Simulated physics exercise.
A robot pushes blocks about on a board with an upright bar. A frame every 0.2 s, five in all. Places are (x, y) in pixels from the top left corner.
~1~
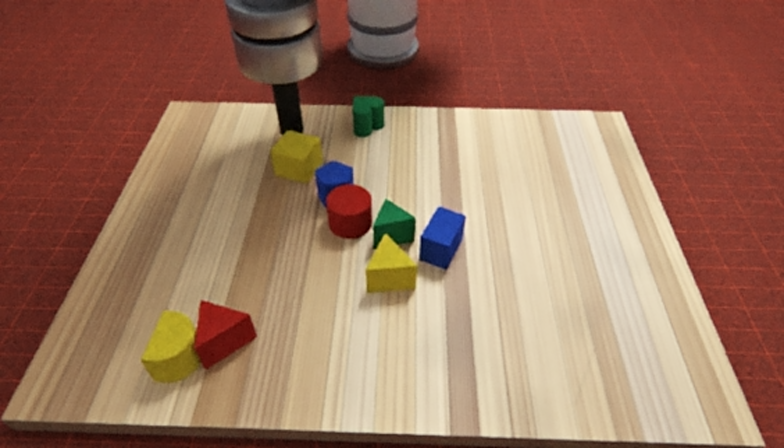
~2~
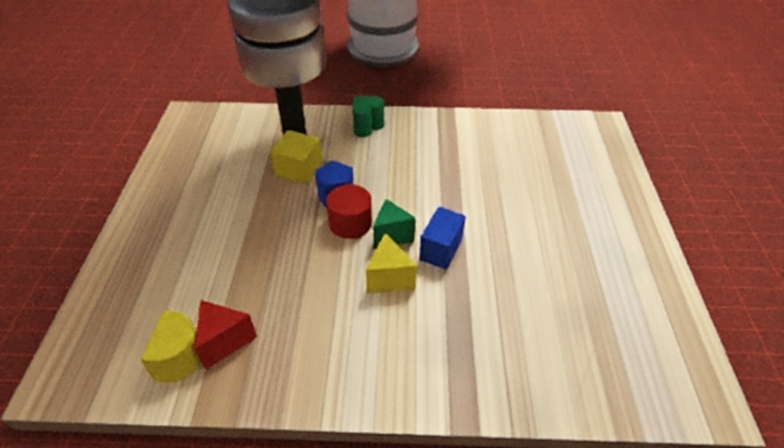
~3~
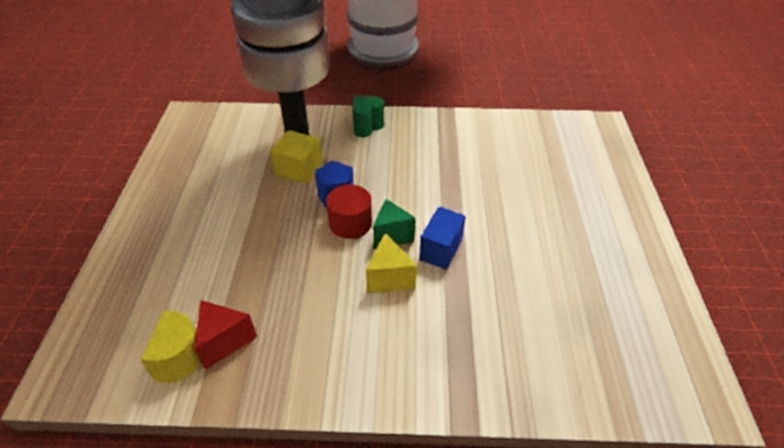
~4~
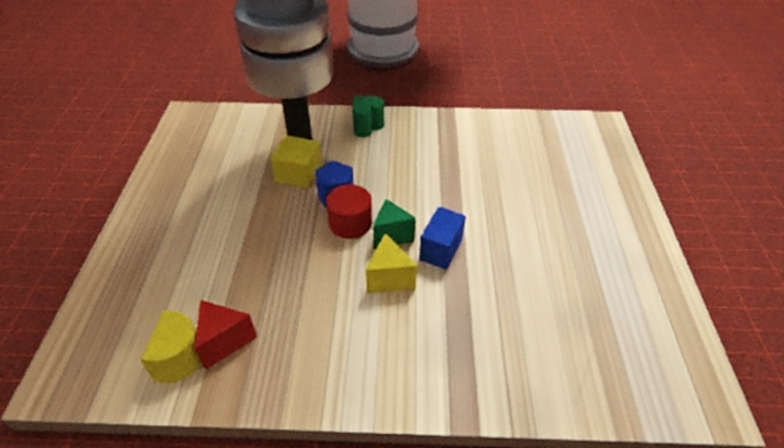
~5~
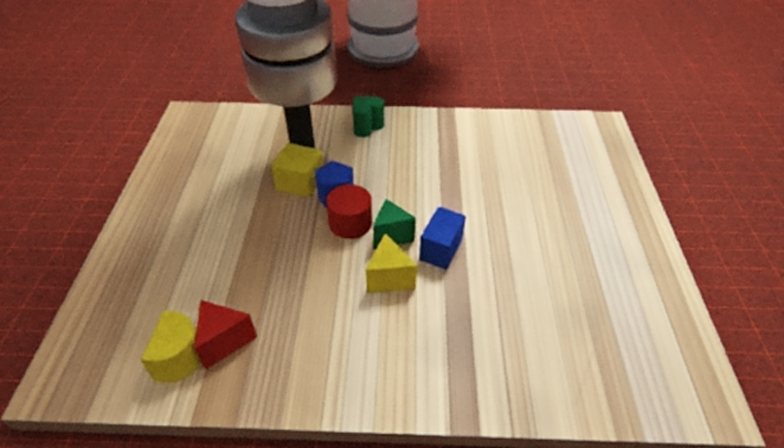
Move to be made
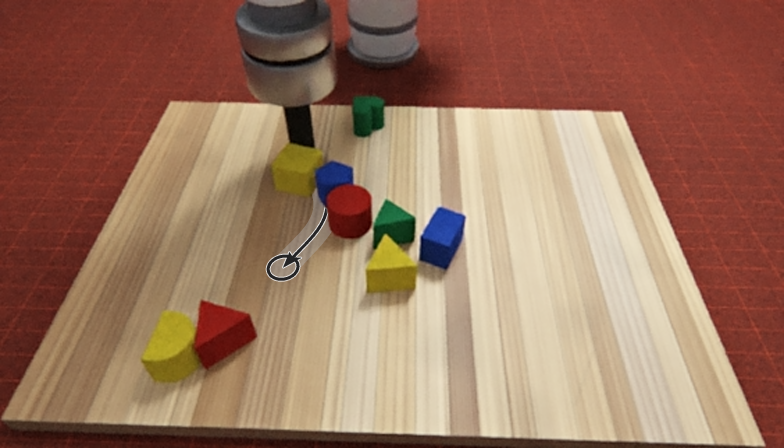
On a wooden board scattered with colorful blocks, a robot's dark upright bar shifted slightly right behind the yellow square piece, then nudged it a little toward the viewer while the other blocks stayed still.
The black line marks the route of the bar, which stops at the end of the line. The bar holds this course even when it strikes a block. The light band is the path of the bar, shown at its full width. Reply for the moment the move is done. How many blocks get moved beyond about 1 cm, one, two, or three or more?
When the path ends, I think you'll find three or more blocks out of place by more than 1 cm.
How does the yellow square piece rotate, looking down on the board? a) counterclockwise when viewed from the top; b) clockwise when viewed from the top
That would be b.
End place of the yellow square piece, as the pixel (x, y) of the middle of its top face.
I'd guess (285, 186).
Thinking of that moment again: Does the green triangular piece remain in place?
It seems not.
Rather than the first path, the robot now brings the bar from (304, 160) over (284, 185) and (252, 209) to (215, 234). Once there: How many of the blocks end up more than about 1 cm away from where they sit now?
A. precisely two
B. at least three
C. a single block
I choose C.
The drawn path runs from (304, 160) via (324, 191) and (318, 229), ending at (283, 268).
What follows on the original path. One third of the way, bar (324, 184); yellow square piece (291, 179), turned 35° clockwise; blue pentagonal block (344, 181), turned 20° anticlockwise; red circular block (355, 207).
Two thirds of the way, bar (317, 223); yellow square piece (285, 186), turned 70° clockwise; blue pentagonal block (354, 193), turned 35° anticlockwise; red circular block (366, 223); green triangular piece (403, 219), turned 30° anticlockwise.
At the end, bar (282, 261); yellow square piece (285, 186), turned 70° clockwise; blue pentagonal block (354, 193), turned 35° anticlockwise; red circular block (366, 223); green triangular piece (403, 219), turned 30° anticlockwise.
